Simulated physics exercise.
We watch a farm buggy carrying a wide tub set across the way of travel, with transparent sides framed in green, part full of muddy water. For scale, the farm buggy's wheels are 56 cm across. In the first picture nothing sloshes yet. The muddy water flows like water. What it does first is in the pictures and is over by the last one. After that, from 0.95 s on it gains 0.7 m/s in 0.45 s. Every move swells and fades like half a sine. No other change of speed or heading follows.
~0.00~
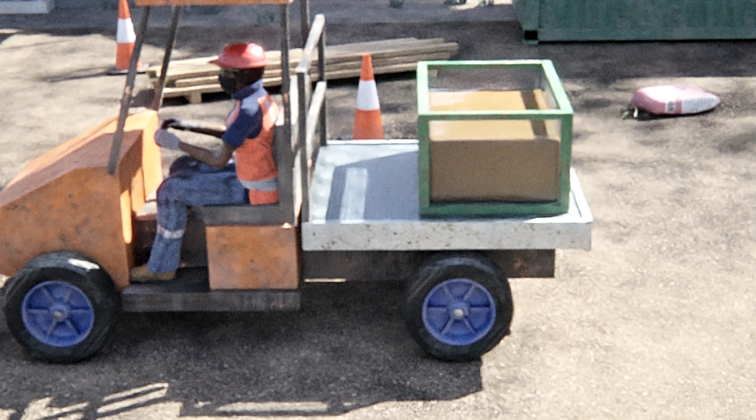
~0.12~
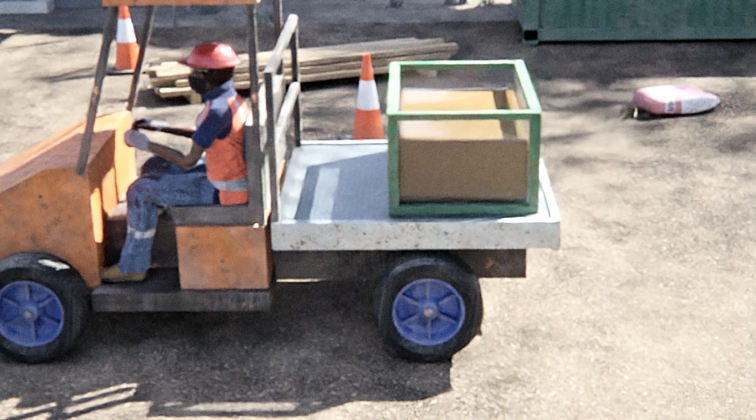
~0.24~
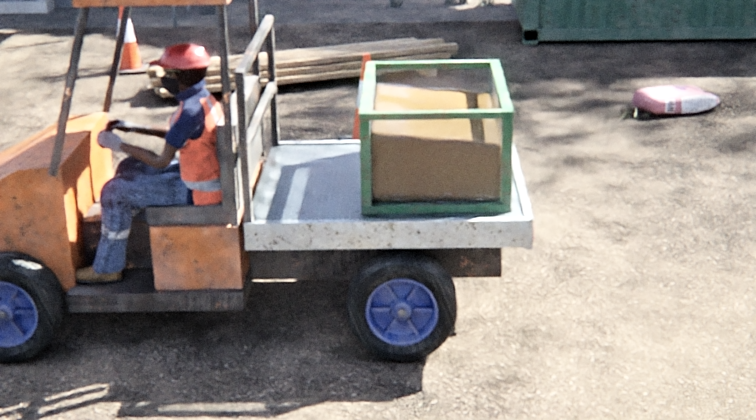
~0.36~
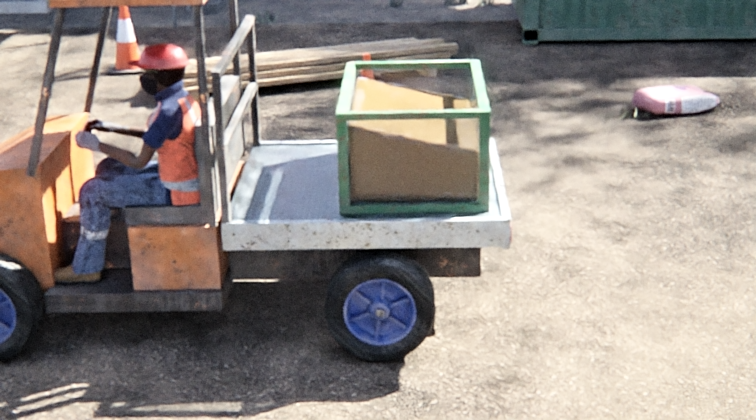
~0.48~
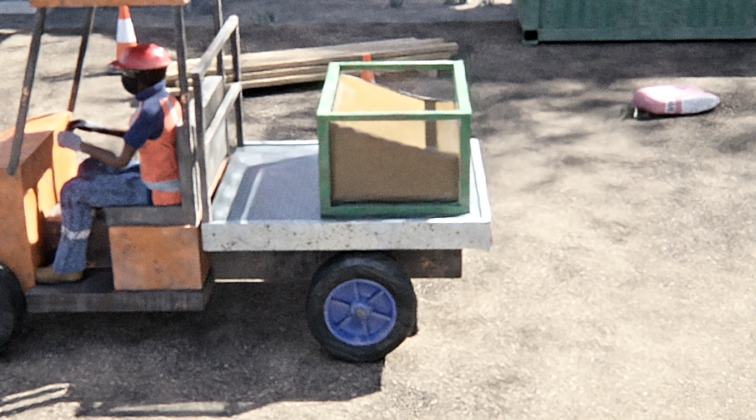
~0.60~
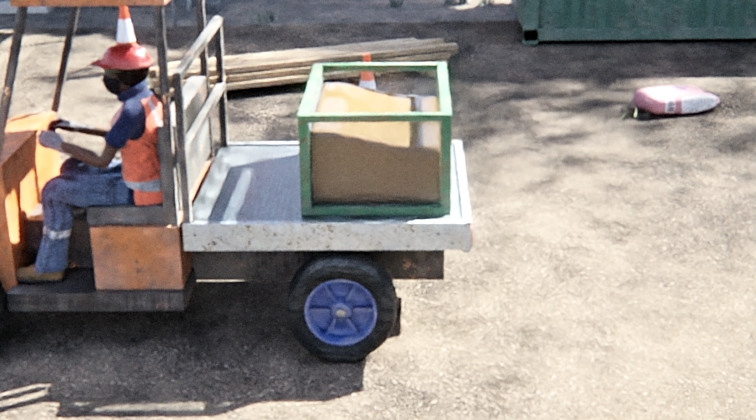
To begin with, an orange farm buggy rolls left, its red-helmeted driver holding the wheel, with muddy water lying flat in a clear, green-framed tub on the bed. As the buggy slows, the water climbs toward the front into a steep slant, then eases to a gentler slope while the buggy creeps on.
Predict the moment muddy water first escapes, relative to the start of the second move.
Answer: Never.
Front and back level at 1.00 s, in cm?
Front 28 cm, back 42 cm.
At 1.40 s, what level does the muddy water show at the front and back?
Front 30 cm, back 38 cm.
Then, 1.00 s in, front 28 cm, middle 33 cm, back 41 cm above the floor; no loss so far.
Then, 1.40 s in, front 30 cm, middle 34 cm, back 37 cm above the floor; no loss so far.
Then, 1.90 s in, front 35 cm, middle 34 cm, back 32 cm above the floor; no loss so far.
Then, 4.39 s in, there is no loss.
